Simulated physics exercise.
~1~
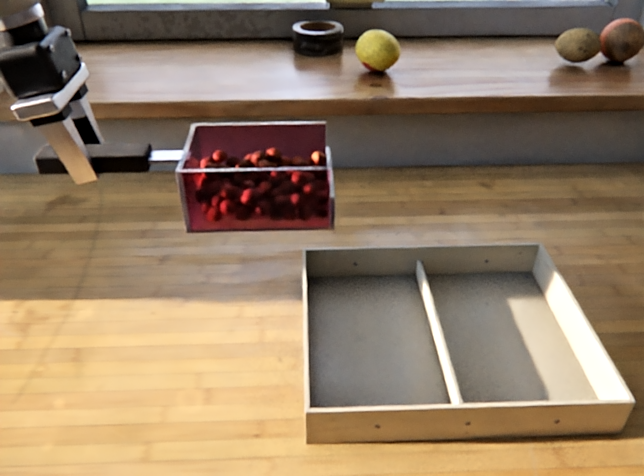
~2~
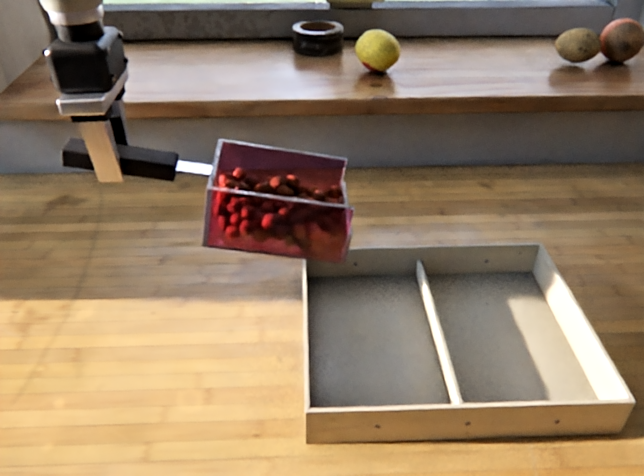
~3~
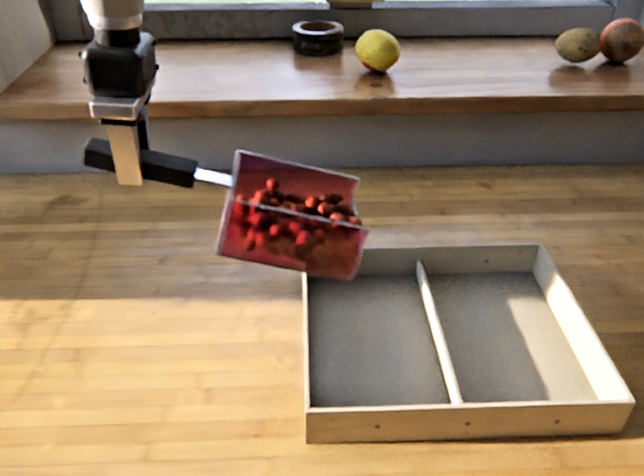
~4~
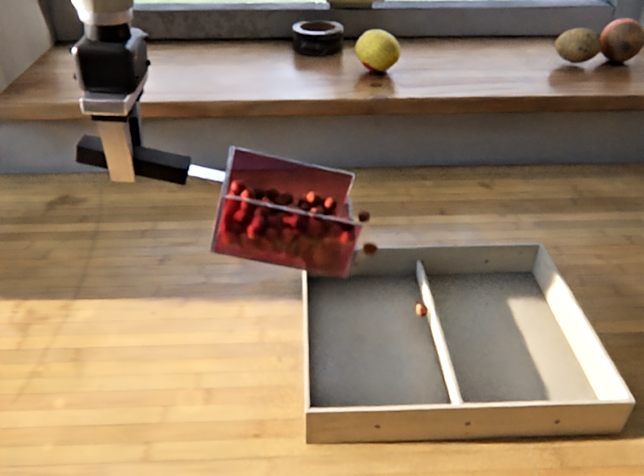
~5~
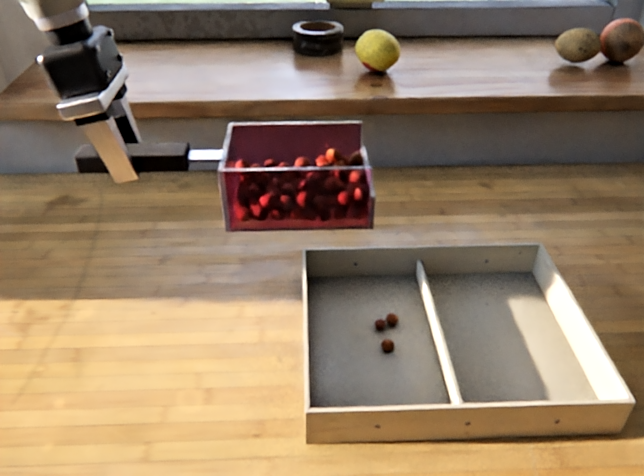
A sunlit wooden table stands before a window sill, seen from slightly above by a still camera, with a roll of tape, a yellow fruit and two brownish fruits on the sill. At left, a robot arm grips a clear, reddish-walled box full of small red nuts, while a pale, divided tray rests at right. The arm carries the box right and downward, tipping it gently toward the tray. A few nuts drop from its edge. The arm then levels and lifts the box, still well filled, leaving three nuts in the tray's left part.
